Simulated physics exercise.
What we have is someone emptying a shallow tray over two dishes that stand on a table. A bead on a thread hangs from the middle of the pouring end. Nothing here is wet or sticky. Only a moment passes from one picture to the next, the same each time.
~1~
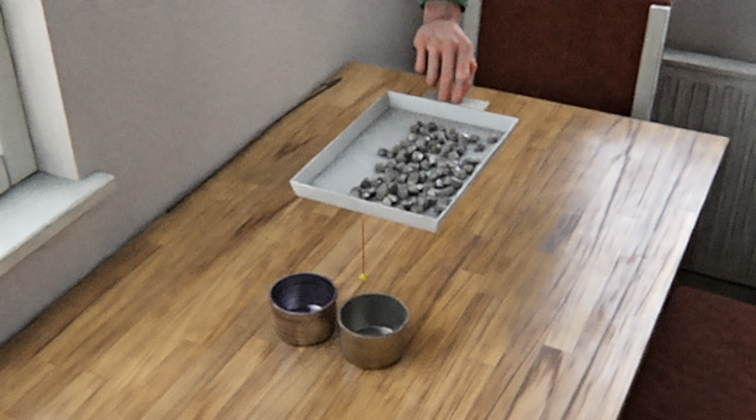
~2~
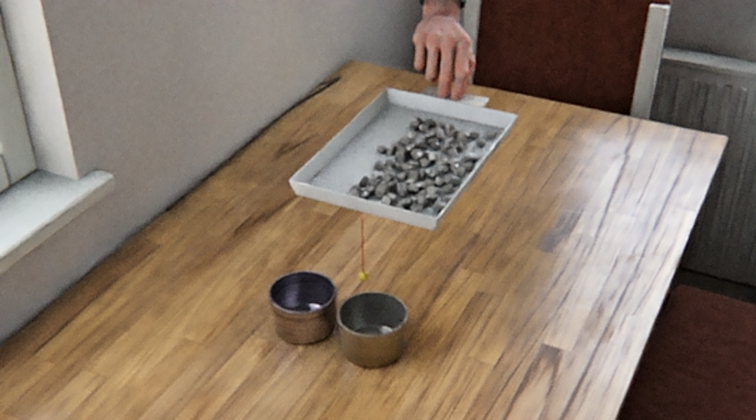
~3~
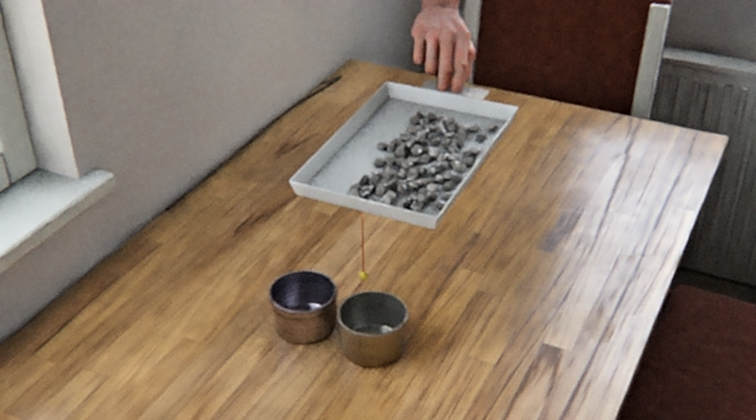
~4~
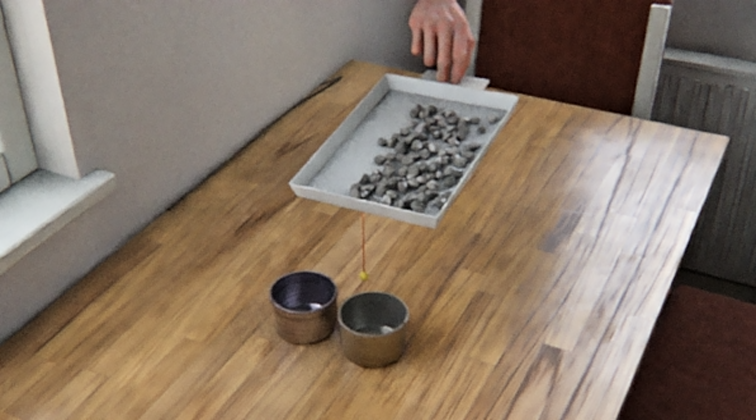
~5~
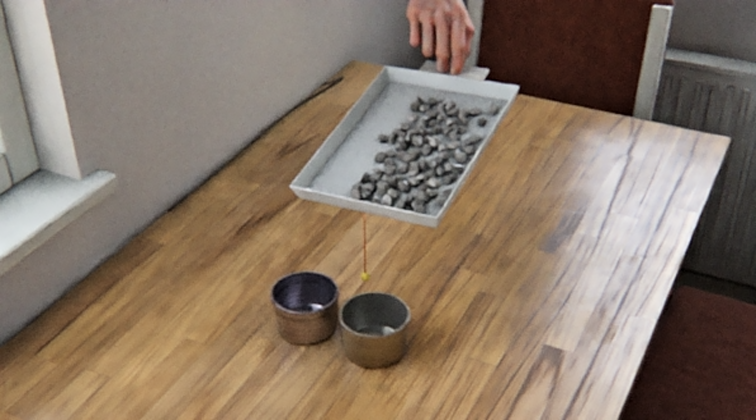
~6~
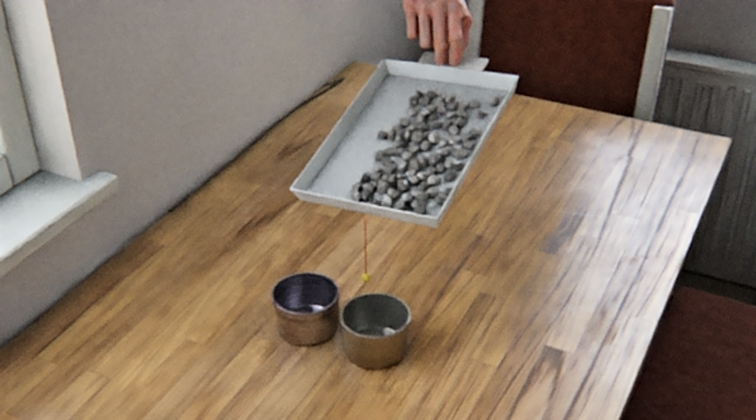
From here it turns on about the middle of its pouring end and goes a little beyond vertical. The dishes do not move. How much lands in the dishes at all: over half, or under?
The two hold more than half of the load.
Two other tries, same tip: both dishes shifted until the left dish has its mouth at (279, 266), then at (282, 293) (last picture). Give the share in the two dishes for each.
First some 40, then 70 per cent.
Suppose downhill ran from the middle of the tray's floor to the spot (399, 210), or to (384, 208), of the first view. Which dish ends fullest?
First right, then right.
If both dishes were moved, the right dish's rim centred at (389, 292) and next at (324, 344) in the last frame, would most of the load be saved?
At the first place not half, at the second below a half.
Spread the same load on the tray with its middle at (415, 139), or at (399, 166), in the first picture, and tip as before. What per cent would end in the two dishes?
First some 70, then 70 per cent.
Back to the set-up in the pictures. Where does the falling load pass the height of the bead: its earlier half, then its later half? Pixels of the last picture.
Early half (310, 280), late half (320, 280).
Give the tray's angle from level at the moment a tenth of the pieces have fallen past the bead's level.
Roughly 75°.
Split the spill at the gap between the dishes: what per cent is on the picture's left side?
It comes to 90 per cent or so.
Soon, tray tipped steeply; nearly all on the tray; a stray few in the air.
A while on, tray tipped right over; most on the tray; a stray few in the right dish; a small part in the left dish; a small part outside both; a small part in the air.
Towards the end, tray tipped past a quarter turn; a small part in the right dish; about two thirds in the left dish; about a third outside both.
Finally, tray tipped past a quarter turn; a small part in the right dish; about two thirds in the left dish; about a third outside both.
